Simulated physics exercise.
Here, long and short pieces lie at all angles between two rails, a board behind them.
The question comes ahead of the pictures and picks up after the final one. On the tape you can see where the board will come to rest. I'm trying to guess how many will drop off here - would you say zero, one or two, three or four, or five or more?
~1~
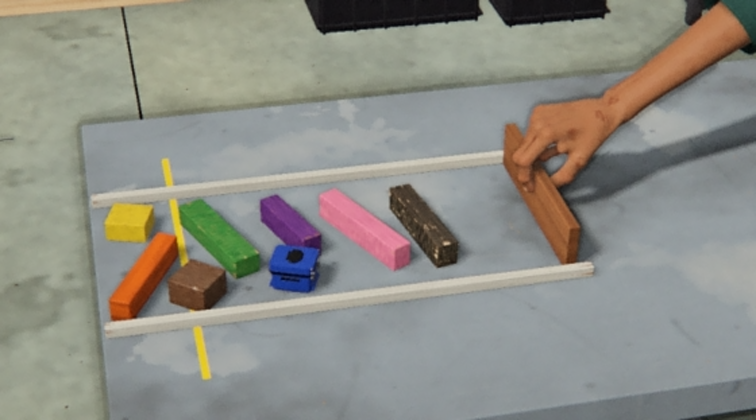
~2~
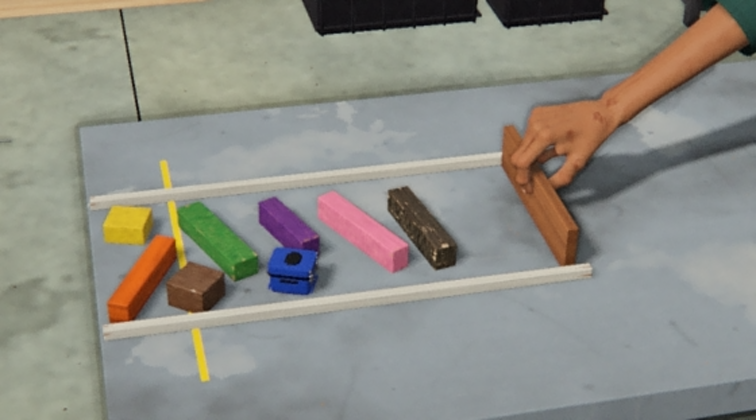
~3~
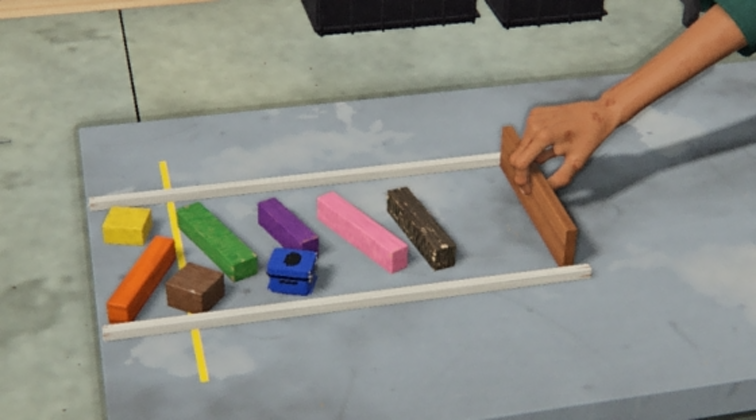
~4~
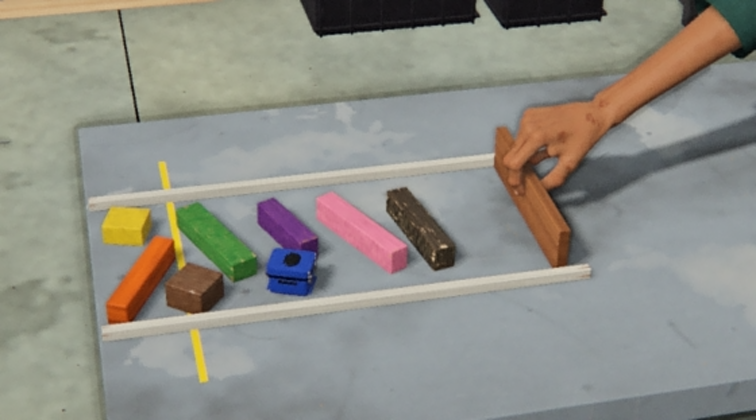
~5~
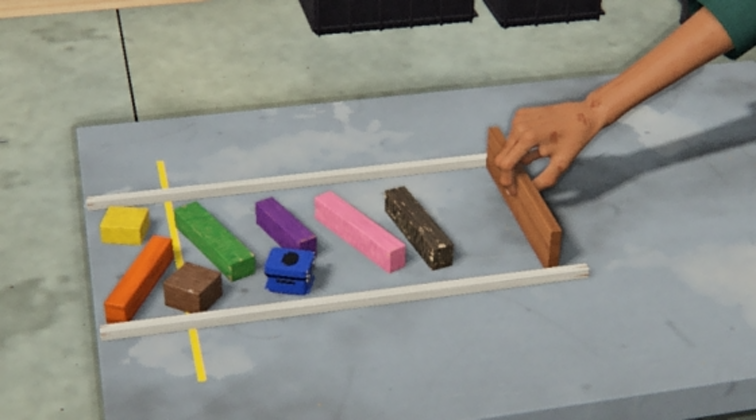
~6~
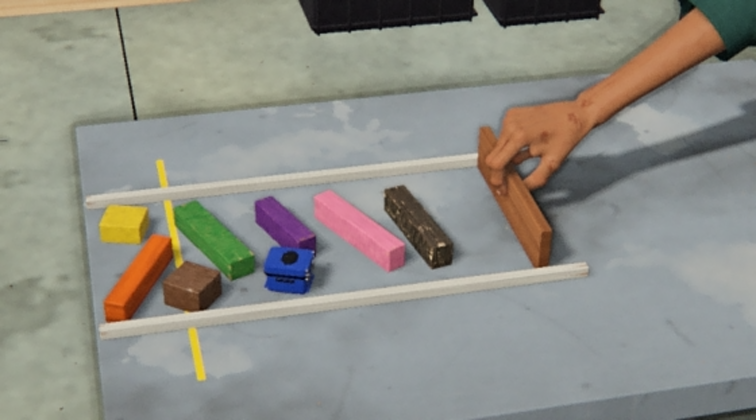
Three or four drop.
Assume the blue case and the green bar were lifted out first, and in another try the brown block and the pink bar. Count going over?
The count is 1 in one try and 1 in the other, in that order.
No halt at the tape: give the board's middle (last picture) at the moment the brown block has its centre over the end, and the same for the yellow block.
I'd put it close to (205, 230), and close to (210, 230) for the other one.
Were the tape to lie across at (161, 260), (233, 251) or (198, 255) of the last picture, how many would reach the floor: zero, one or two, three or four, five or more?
The counts for the three tapes are either three or four, not one and three to four.
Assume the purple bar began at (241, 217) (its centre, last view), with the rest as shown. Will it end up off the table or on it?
The purple bar stays put.
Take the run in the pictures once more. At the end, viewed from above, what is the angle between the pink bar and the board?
Around 0 degrees.
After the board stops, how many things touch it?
That makes 1.
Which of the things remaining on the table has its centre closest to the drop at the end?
The green bar.
Early on, none off yet; yellow block at rest near (125, 224); orange stick at rest near (140, 278); brown block at rest near (193, 288).
A while later, none off yet; yellow block at rest near (125, 224); orange stick at rest near (140, 278); brown block travelled a little near (177, 291).
Finally, the number that fall off is three or four; lost, brown block, orange stick and yellow block.
